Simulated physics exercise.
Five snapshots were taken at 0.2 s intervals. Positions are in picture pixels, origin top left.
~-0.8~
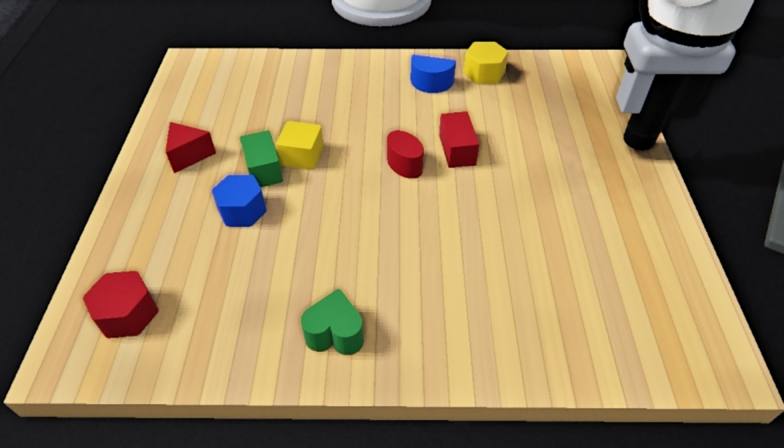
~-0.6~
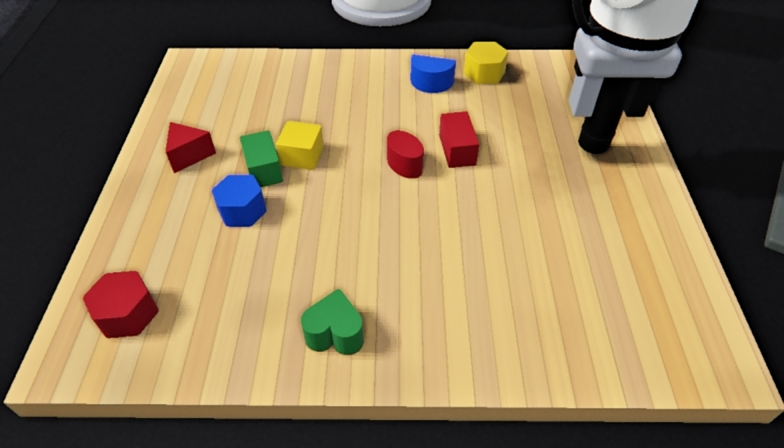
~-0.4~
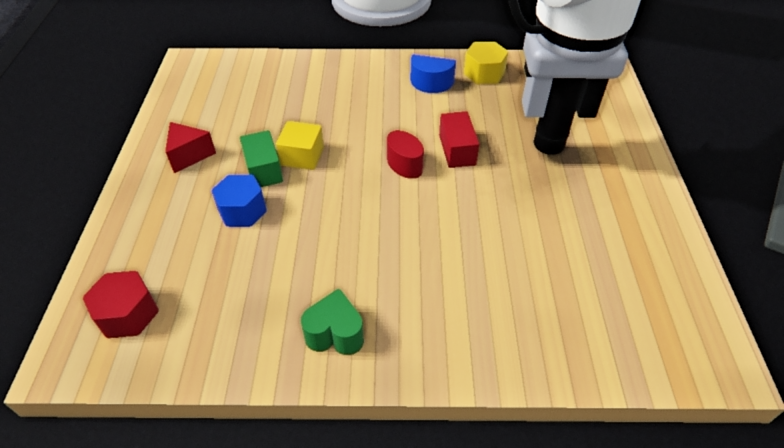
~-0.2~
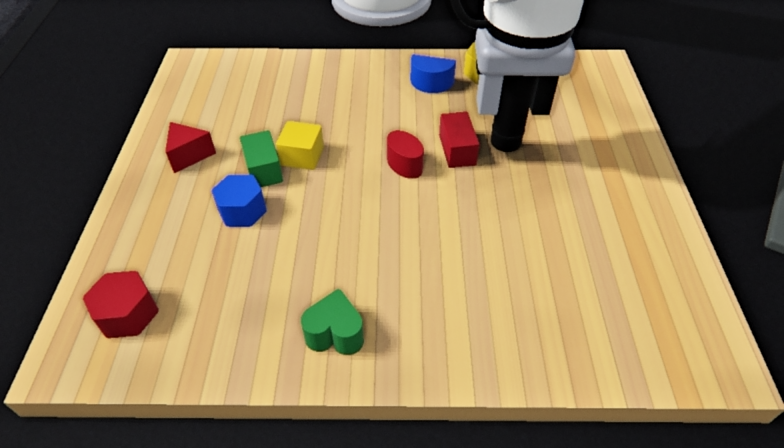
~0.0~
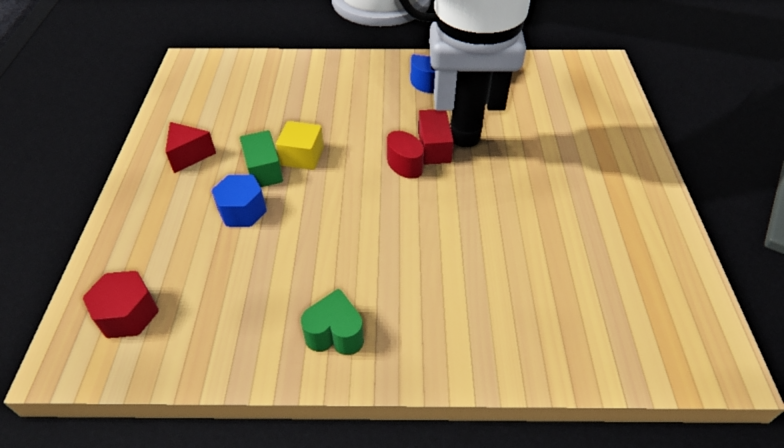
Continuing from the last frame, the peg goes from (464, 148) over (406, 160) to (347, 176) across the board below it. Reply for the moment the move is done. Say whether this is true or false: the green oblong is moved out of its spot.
Verdict: True.
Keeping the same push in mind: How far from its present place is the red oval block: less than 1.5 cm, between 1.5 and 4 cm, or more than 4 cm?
The answer here is over 4 cm.
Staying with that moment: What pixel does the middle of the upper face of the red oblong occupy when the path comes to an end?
Its top middle: (313, 152).
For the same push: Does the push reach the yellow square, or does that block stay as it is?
That block slides.
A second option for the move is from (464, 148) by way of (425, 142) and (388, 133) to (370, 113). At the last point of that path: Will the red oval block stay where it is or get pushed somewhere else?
The result: It moves.
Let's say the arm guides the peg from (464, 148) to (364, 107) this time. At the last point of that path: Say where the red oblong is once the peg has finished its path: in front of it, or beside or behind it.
Slid off.
The first path, step by step. One third of the way, peg at (425, 146); red oval block at (368, 150), turned 25° clockwise; red oblong at (394, 134).
Two thirds of the way, peg at (386, 155); red oval block at (325, 156), turned 30° clockwise; red oblong at (354, 141).
At the end, peg at (346, 166); green oblong at (247, 147); yellow square at (284, 130), turned 20° clockwise; red oval block at (280, 167), turned 35° clockwise; red oblong at (313, 152).
